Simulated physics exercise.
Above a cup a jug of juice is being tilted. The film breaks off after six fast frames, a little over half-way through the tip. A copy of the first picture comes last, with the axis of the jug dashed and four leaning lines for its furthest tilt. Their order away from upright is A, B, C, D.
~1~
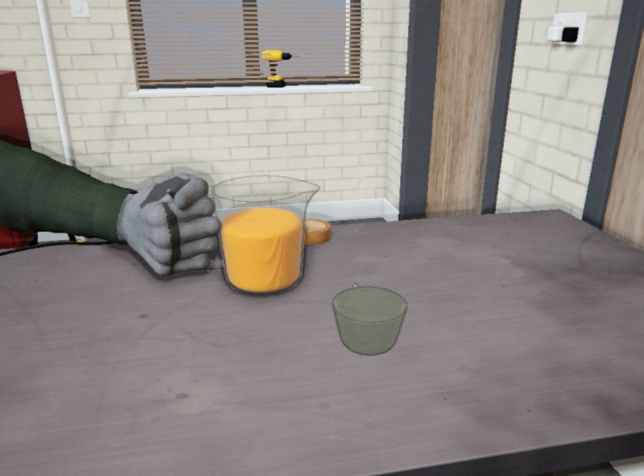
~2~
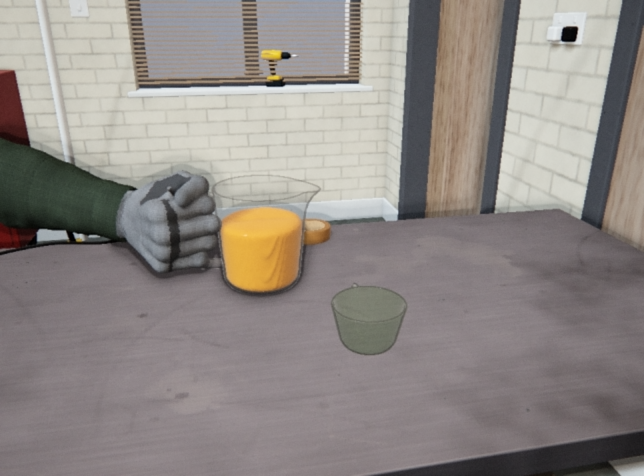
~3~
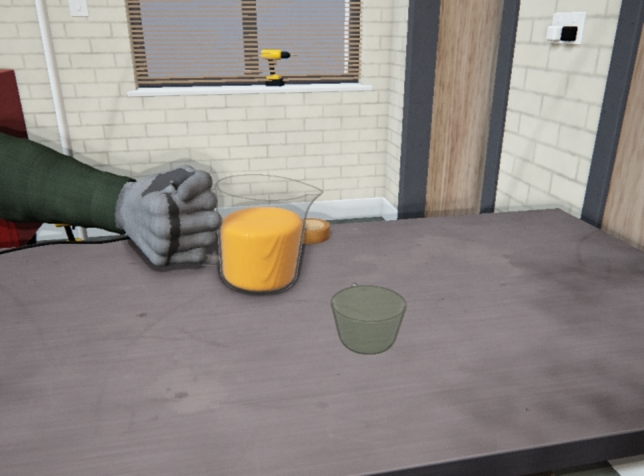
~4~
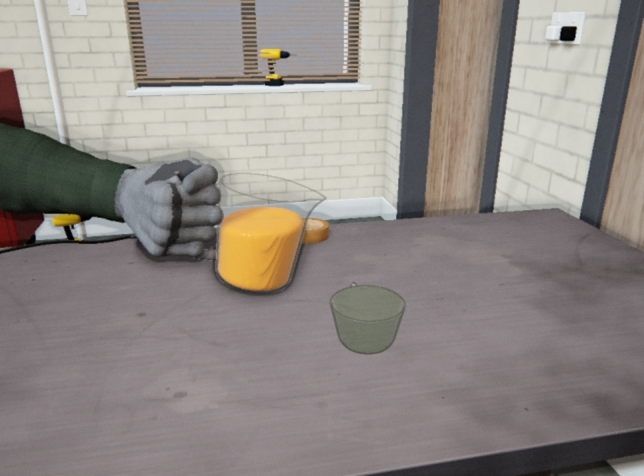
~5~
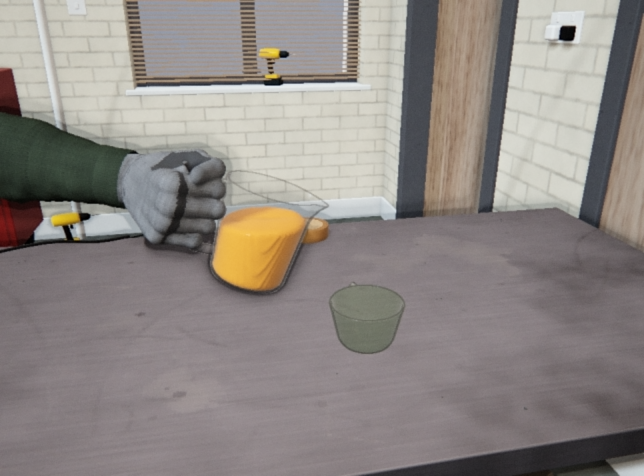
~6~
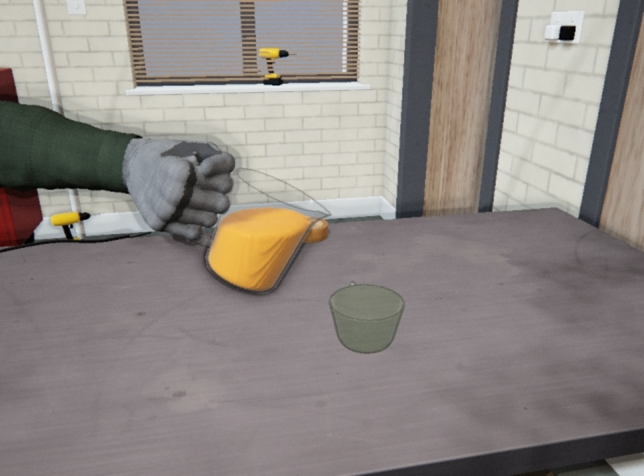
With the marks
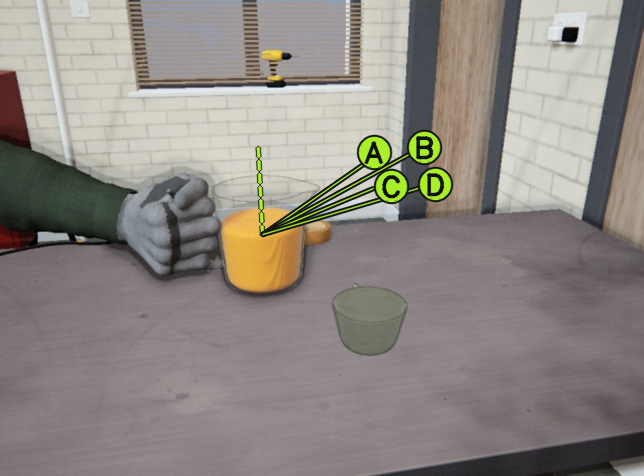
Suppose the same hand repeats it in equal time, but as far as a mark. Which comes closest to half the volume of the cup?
A.
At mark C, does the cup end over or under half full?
Over half.
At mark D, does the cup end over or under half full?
Over half.
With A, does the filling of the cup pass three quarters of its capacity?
No.
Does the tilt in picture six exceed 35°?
No.
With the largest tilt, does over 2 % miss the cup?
Yes.
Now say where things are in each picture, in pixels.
Upright, lip at (319, 187); rim of the cup round (370, 303); nothing has left yet.
Upright, lip at (319, 188); nothing has left yet.
Tipped about 5°, lip at (321, 191); nothing has left yet.
Tipped about 11°, lip at (324, 197); nothing has left yet.
Tipped about 18°, lip at (327, 204); nothing has left yet.
Tipped about 26°, lip at (330, 213); nothing has left yet.
On the marked copy, A at (362, 165); B at (409, 154); C at (373, 188); D at (418, 188).
With A, the cup ends with about 51 % of what it can hold; 3 % of the juice is spilt.
With B, the cup ends with about 68 % of what it can hold; 7 % of the juice is spilt.
With C, the cup ends with about 85 % of what it can hold; 12 % of the juice is spilt.
With D, the cup ends with about 92 % of what it can hold; 20 % of the juice is spilt.
